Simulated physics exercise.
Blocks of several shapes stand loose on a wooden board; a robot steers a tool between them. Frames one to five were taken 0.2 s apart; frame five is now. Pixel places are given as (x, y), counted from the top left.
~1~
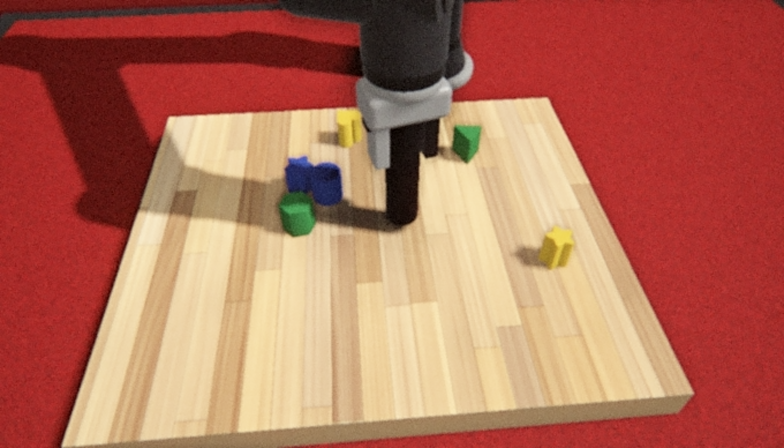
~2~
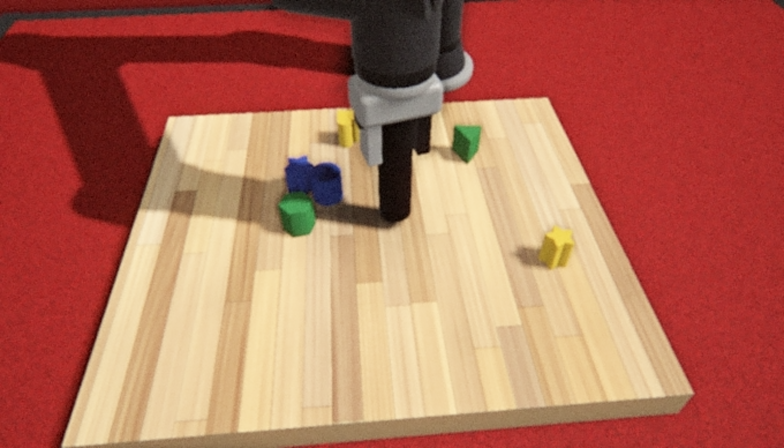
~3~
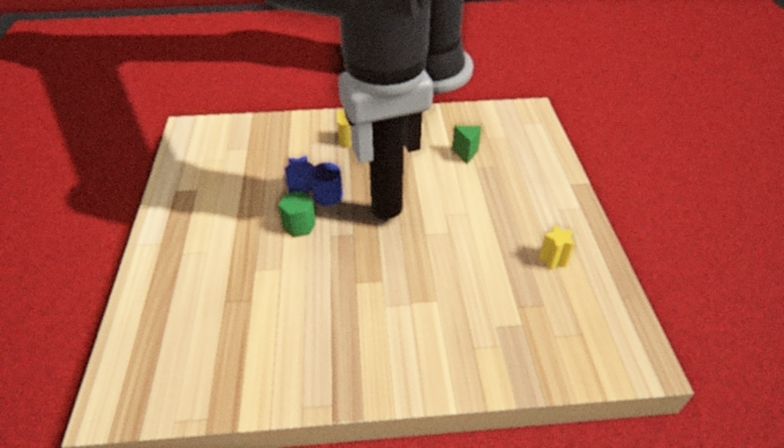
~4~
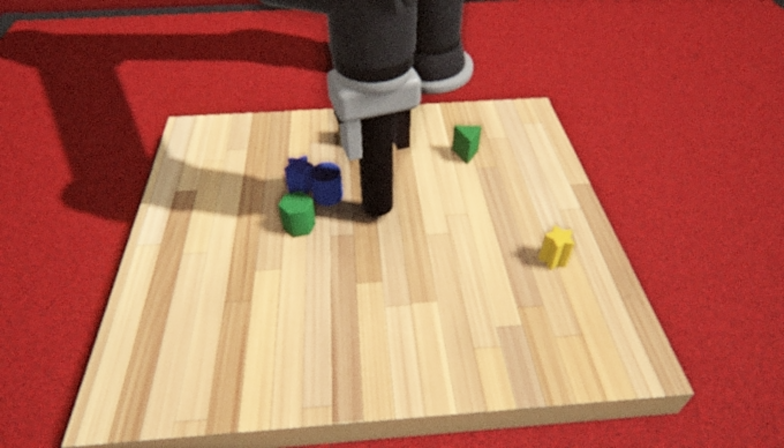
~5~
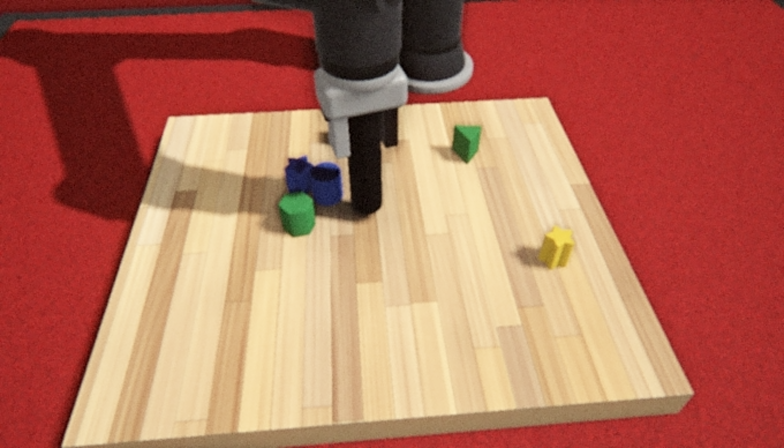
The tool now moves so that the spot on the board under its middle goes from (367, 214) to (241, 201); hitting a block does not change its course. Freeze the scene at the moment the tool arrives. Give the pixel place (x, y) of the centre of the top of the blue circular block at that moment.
The middle of its upper face should be somewhere near (310, 163).
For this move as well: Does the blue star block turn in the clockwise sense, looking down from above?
No, that is not how it ends up.
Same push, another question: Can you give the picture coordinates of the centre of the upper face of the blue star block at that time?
Top centre: (286, 156).
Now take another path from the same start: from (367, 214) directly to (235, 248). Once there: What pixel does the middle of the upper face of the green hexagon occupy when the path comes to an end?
At pixel (208, 207).
The first path, step by step. One third of the way, tool at (322, 201); blue star block at (290, 158), turned 20° anticlockwise; blue circular block at (314, 165).
Two thirds of the way, tool at (280, 196); green hexagon at (285, 204), turned 40° anticlockwise; blue star block at (286, 156), turned 20° anticlockwise; blue circular block at (310, 163).
At the end, tool at (239, 192); green hexagon at (285, 204), turned 40° anticlockwise; blue star block at (286, 156), turned 20° anticlockwise; blue circular block at (310, 163).
